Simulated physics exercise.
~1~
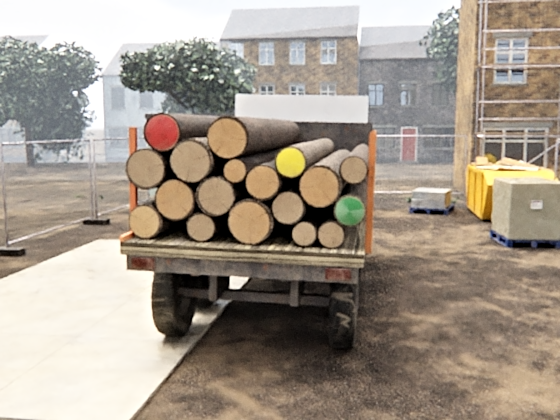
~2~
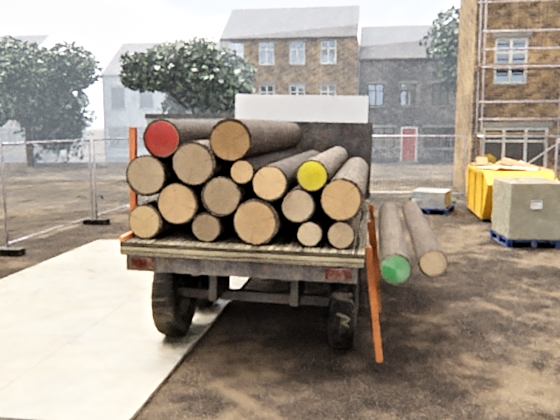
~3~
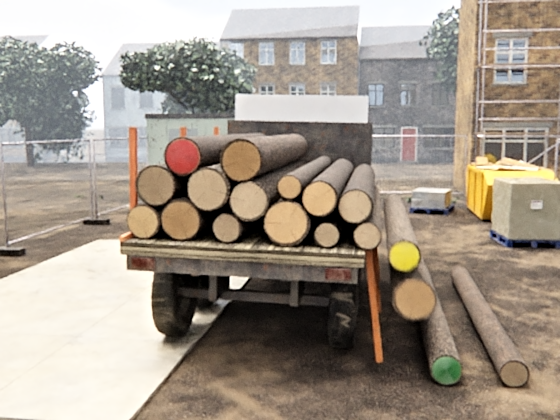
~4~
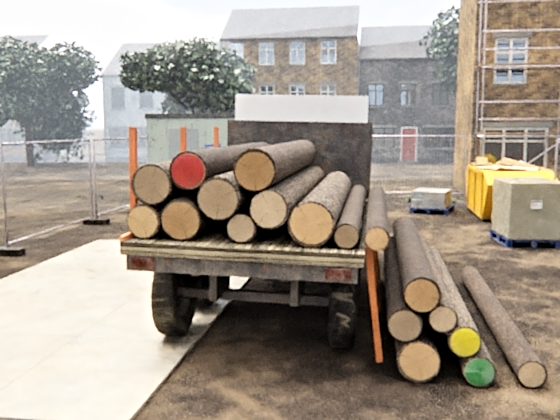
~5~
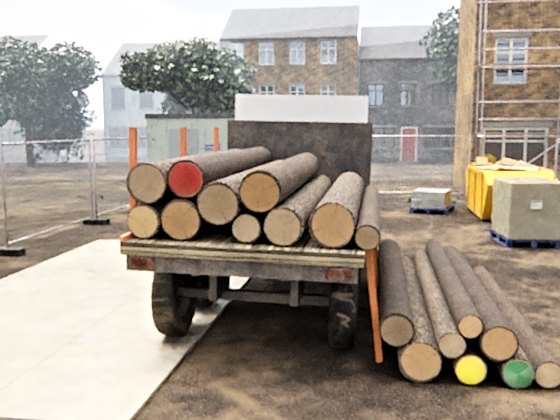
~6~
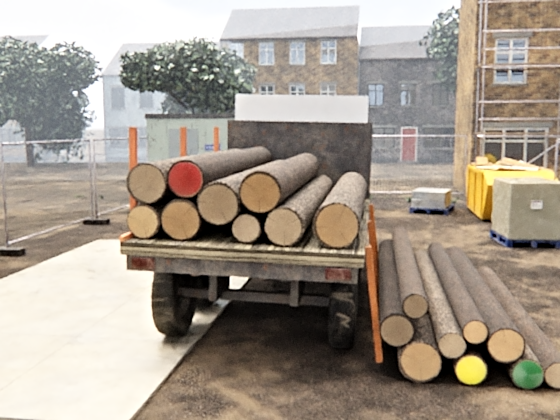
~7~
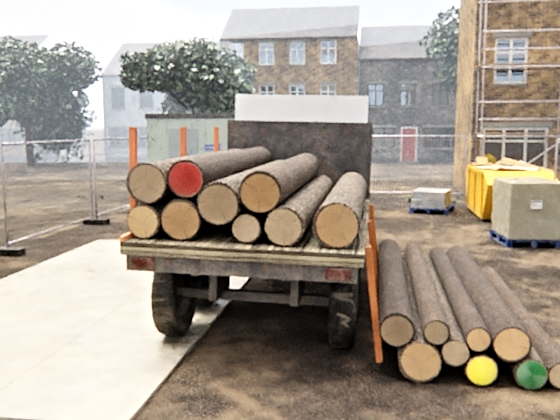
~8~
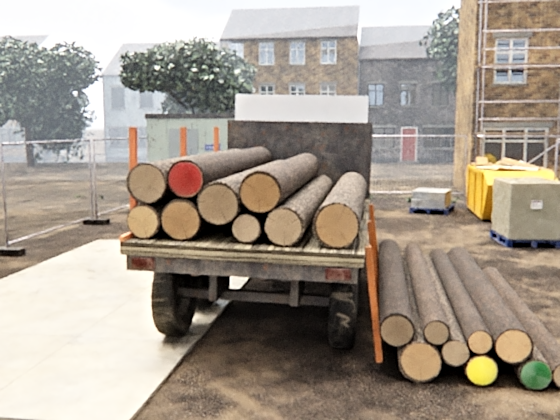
In this clip, the right-hand posts of a parked flatbed loaded with logs swing down, and logs including the green-ended and then the yellow-ended one roll off that side, settling in a pile on the ground while the red-ended log stays up on the others on the deck.
